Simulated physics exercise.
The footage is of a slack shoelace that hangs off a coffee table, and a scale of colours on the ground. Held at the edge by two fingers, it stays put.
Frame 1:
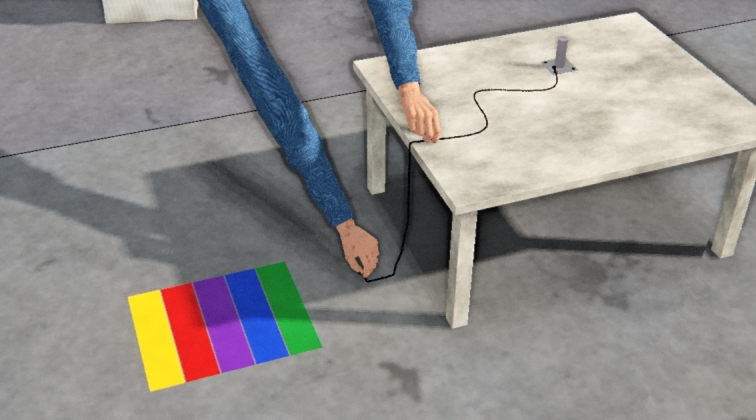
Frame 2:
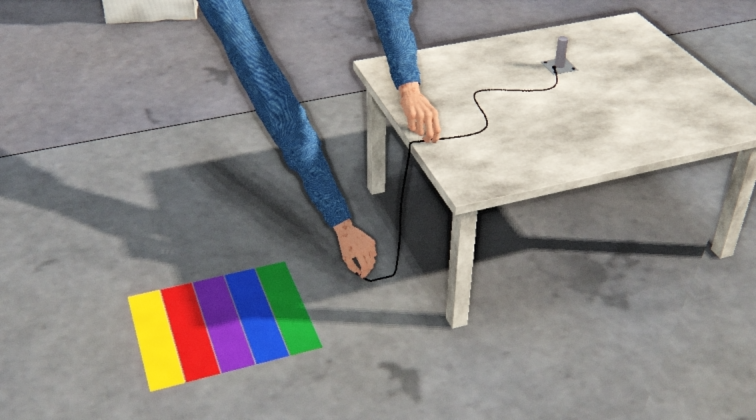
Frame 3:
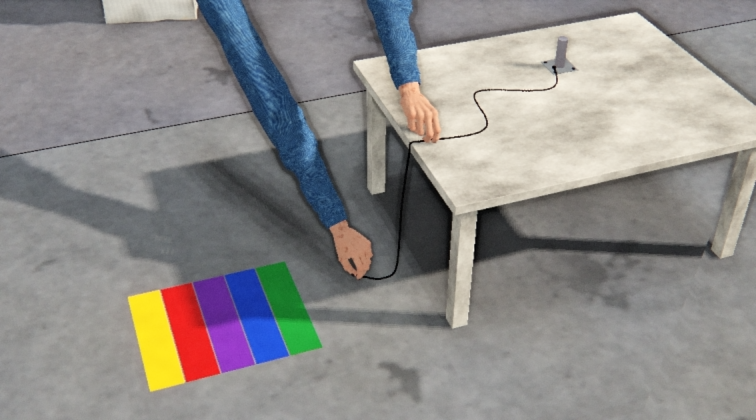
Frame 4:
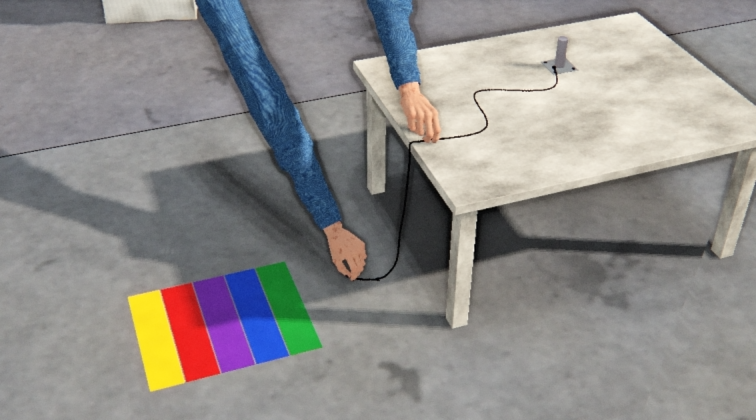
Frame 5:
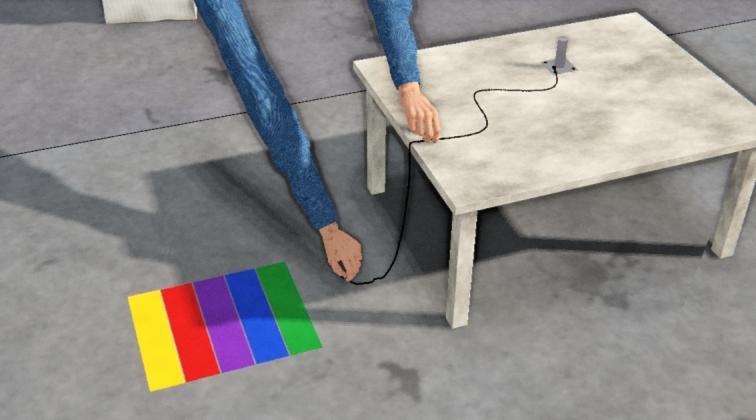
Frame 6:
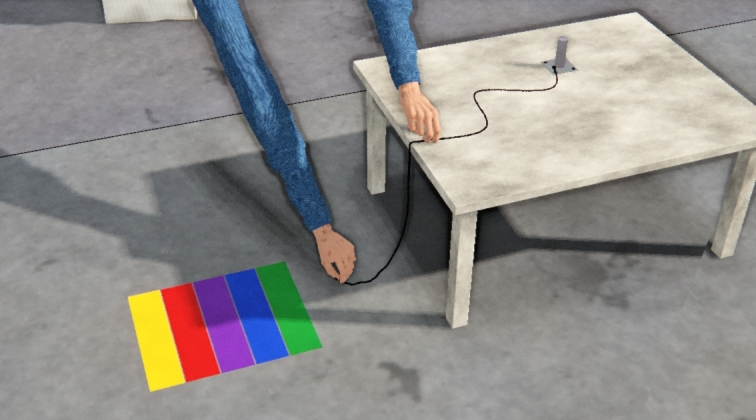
Hand drawing the low end of a black cord slowly left near colour stripes, another hand pinning it at the table edge.
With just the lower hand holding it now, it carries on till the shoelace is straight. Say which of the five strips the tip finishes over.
Red.
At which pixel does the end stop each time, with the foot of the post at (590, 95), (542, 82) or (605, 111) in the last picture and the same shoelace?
Near (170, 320); near (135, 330); near (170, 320).
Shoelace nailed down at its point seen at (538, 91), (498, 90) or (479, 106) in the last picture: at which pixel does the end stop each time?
In order of the tries: About (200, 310), then (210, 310), then (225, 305).
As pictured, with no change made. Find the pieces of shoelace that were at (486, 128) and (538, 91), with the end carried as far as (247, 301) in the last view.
You'll find the first mark at (408, 124) and the second mark at (510, 84).
Early on, end near (247, 301); over blue.
Midway, end near (205, 311); over purple.
At the end of the slack, end near (179, 318); over red. It gets as far as the red strip.
